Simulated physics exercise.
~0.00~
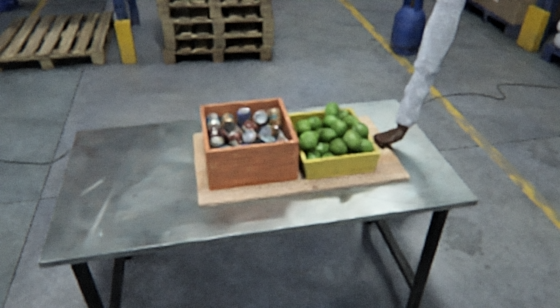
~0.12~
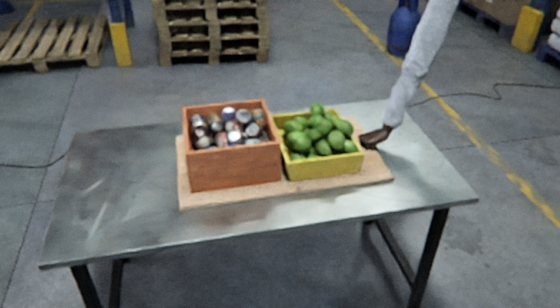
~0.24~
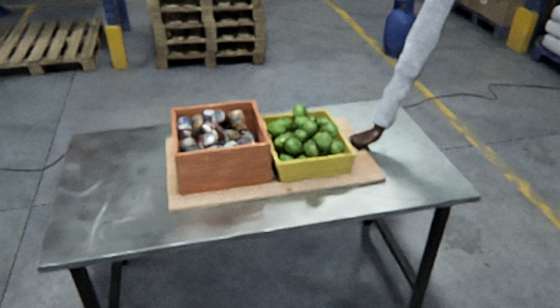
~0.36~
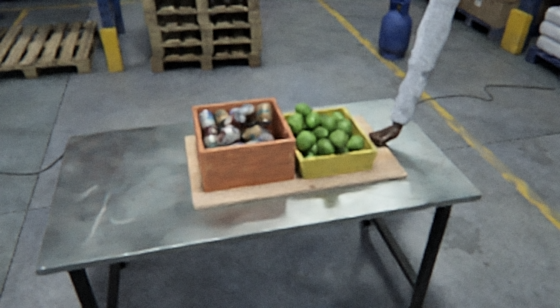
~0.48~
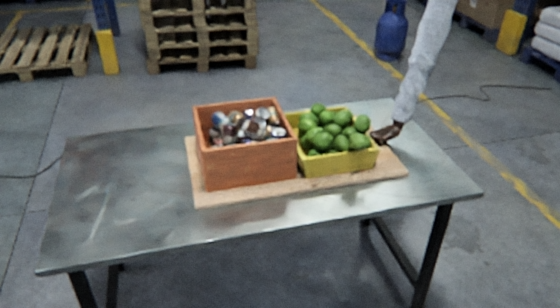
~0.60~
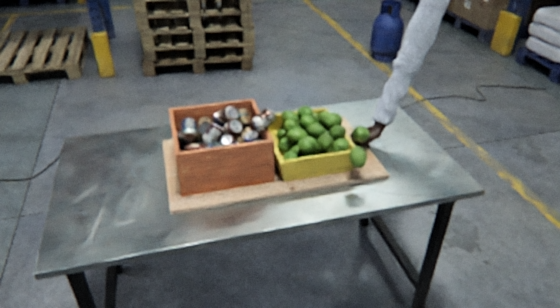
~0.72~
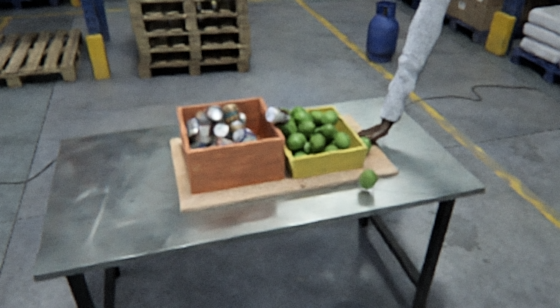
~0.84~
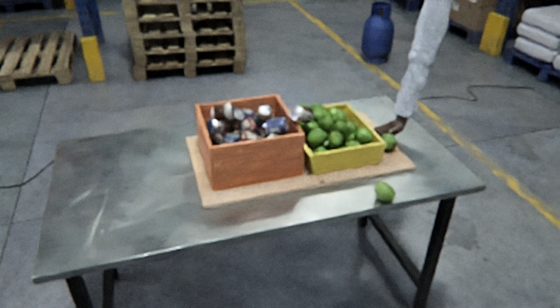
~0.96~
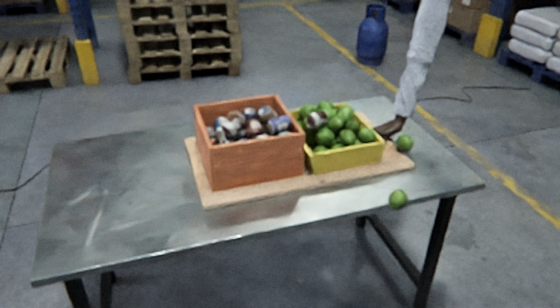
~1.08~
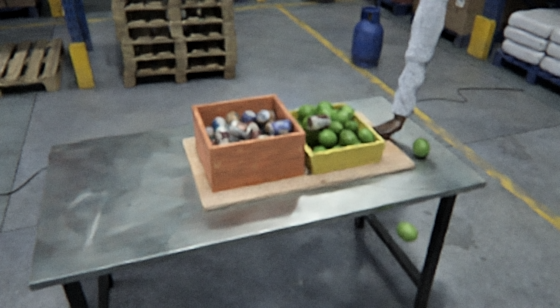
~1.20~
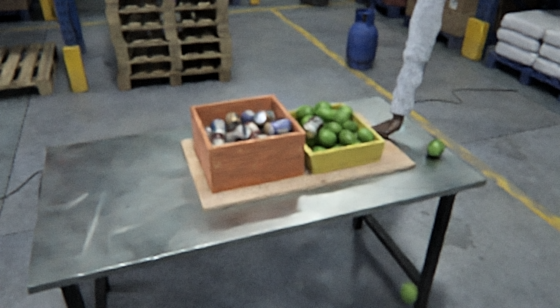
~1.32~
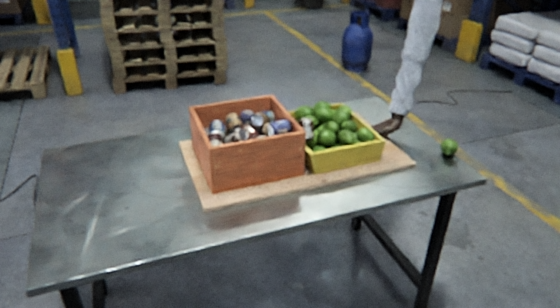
A board carrying an orange tray of small metallic cans on the left and a yellow tray of green fruit on the right sits on a grey metal table in a warehouse, seen from above the front edge. A pale-sleeved arm at the right holds the board, which slides left, right, then left and right again. During the second trip, a can lands among the fruit, while two green fruits spill onto the tabletop. One drops off the front edge and falls out of sight; the other rolls right and remains on the table beyond the now-still board.
